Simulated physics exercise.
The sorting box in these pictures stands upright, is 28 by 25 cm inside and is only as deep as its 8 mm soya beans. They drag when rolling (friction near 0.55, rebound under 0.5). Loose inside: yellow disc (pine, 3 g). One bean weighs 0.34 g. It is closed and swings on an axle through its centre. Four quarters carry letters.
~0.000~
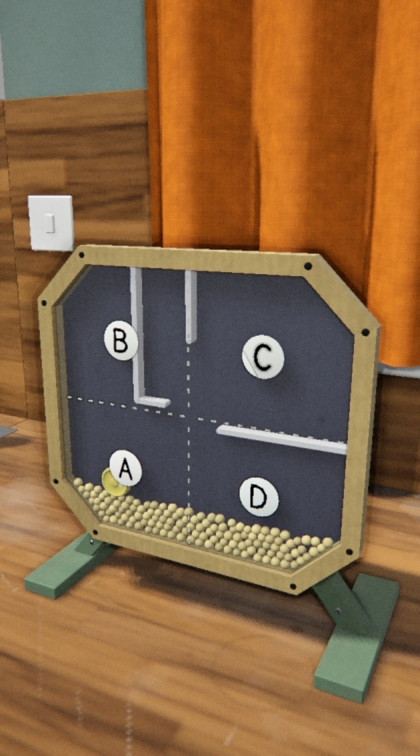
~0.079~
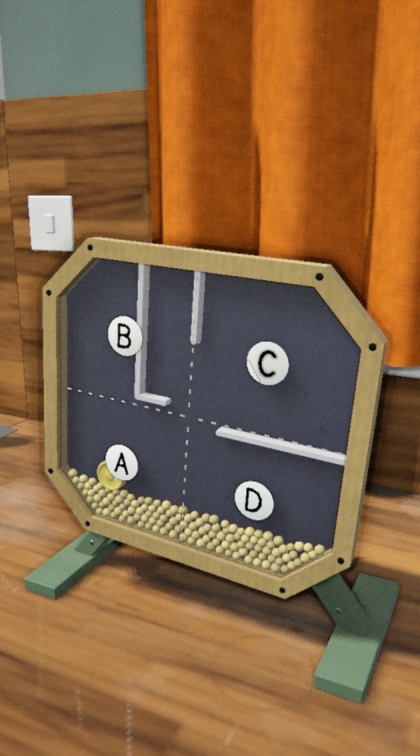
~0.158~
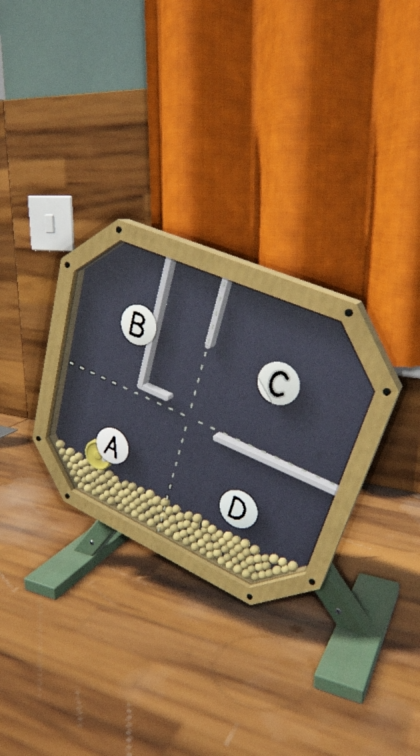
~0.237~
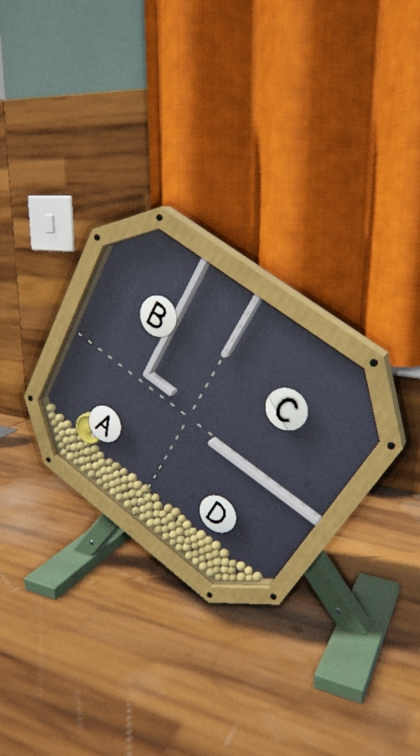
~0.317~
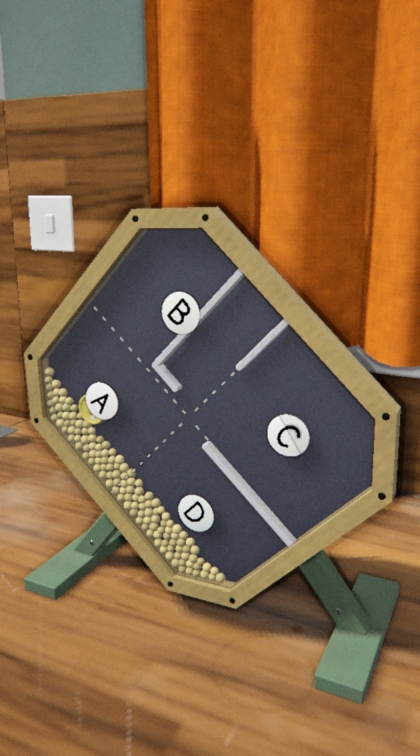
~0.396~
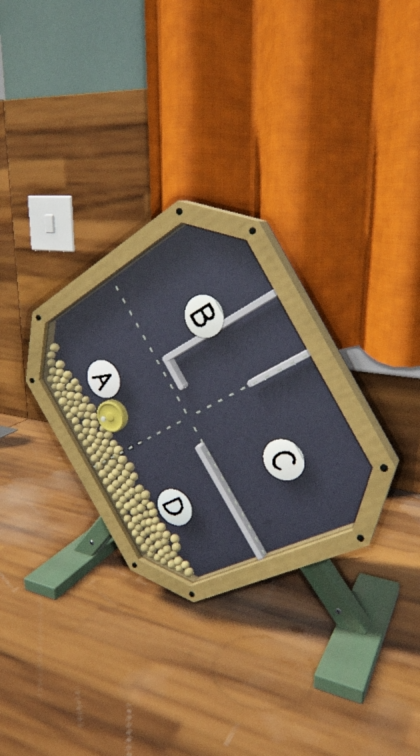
A wooden-framed panel turns clockwise on its stand as pale beans slide around inside.
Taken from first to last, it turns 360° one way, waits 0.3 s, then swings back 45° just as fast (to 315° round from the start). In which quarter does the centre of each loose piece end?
Yellow disc: D.
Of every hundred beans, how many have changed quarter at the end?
Some 65 per cent.
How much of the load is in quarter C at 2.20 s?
About 0 per cent.
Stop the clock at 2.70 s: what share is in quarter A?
Roughly 80 per cent.
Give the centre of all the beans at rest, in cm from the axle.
About 2 cm right and 11 cm below.
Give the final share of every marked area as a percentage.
Quarter A: 85; quarter B: 5; quarter C: 0; quarter D: 15.
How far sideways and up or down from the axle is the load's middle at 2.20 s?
About 10 cm left and 5 cm below.
After 2.20 s, it has come round 360° clockwise; the beans' middle is 10 cm left of and 5 cm below the centre; A 80 %, B 20 %; yellow disc in A.
After 2.70 s, it has come round 337° clockwise; the beans' middle is 1 cm left of and 11 cm below the centre; A 80 %, B 5 %, D 15 %; yellow disc in D.
After 2.90 s, it has come round 315° clockwise; the beans' middle is 3 cm right of and 10 cm below the centre; A 80 %, B 5 %, D 15 %; yellow disc in D.
Settled by 3.5 s, it has come round 315° clockwise; A 85 %, B 5 %, C 0 %, D 15 %; yellow disc in D.
